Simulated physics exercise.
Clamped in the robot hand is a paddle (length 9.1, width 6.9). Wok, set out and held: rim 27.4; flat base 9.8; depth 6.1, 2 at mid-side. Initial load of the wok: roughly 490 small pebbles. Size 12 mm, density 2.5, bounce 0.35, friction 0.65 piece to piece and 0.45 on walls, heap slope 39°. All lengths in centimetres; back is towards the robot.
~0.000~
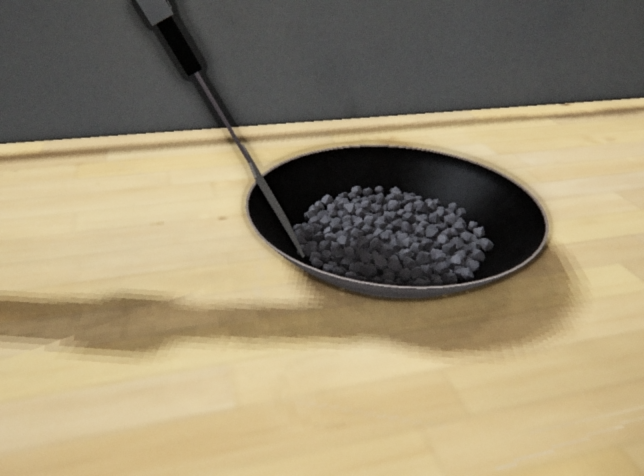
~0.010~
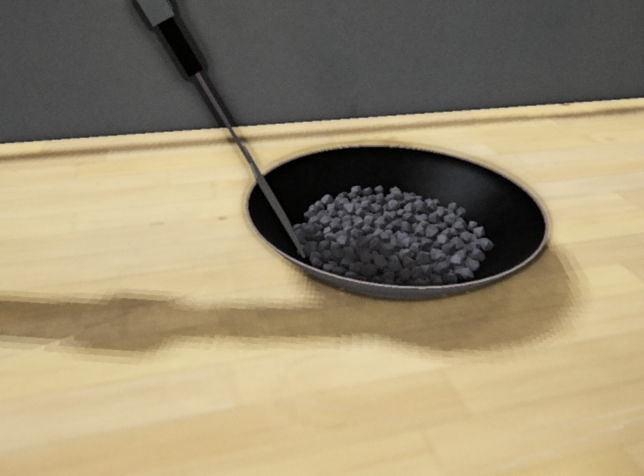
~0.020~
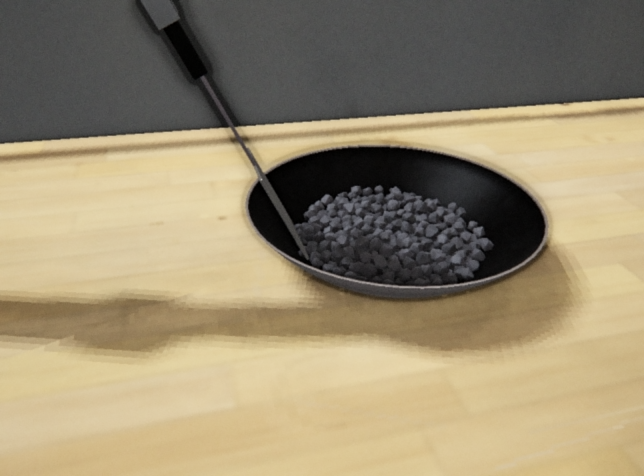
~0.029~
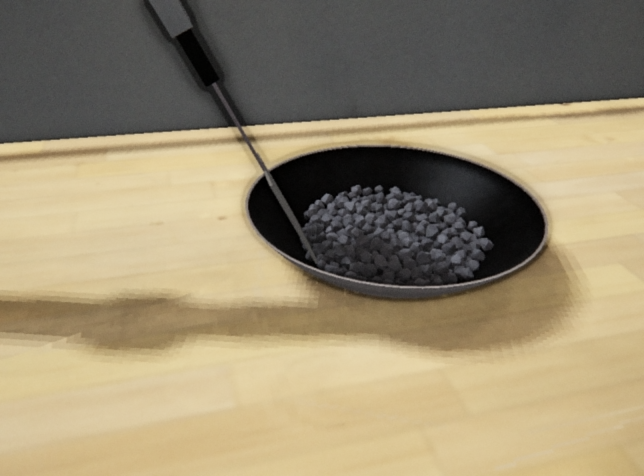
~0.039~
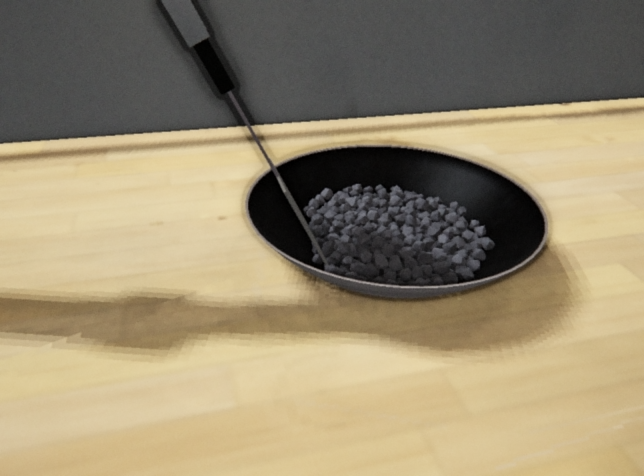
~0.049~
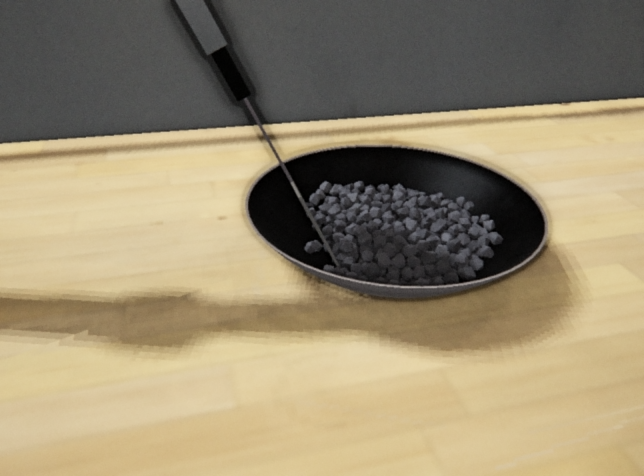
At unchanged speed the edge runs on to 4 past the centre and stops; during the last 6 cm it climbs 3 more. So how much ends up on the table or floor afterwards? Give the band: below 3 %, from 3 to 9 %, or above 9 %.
Above 9 %.
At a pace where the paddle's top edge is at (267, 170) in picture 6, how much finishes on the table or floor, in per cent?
I'd say around 0 per cent.
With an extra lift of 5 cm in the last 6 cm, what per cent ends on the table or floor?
Roughly 15 per cent.
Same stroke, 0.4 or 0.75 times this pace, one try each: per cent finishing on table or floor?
I'd say near 0 and then near 5 per cent.
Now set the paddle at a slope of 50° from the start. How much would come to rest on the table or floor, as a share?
In that case, around 10 percent would end up on the table or floor.
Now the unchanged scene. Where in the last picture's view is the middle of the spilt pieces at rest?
Roughly (585, 236).
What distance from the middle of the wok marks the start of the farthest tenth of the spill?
Radial distance: Approx. 30 cm.
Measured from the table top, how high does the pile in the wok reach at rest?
Peak at rest, approximately 8.0 centimetres.
After 0.07 s, sloping 64°, highest piece 7 above the table; 487 in the wok.
After 0.10 s, sloping 64°, highest piece 10 above the table; 487 in the wok.
After 0.31 s, sloping 64°, highest piece 14 above the table; 431 in the wok, 42 on the table or floor, 14 on the blade or in flight.
After 1.36 s, sloping 64°, highest piece 8 above the table; 428 in the wok, 59 on the table or floor.
In the end, 428 in the wok, 59 on the table or floor. That is 12 % on the table or floor.
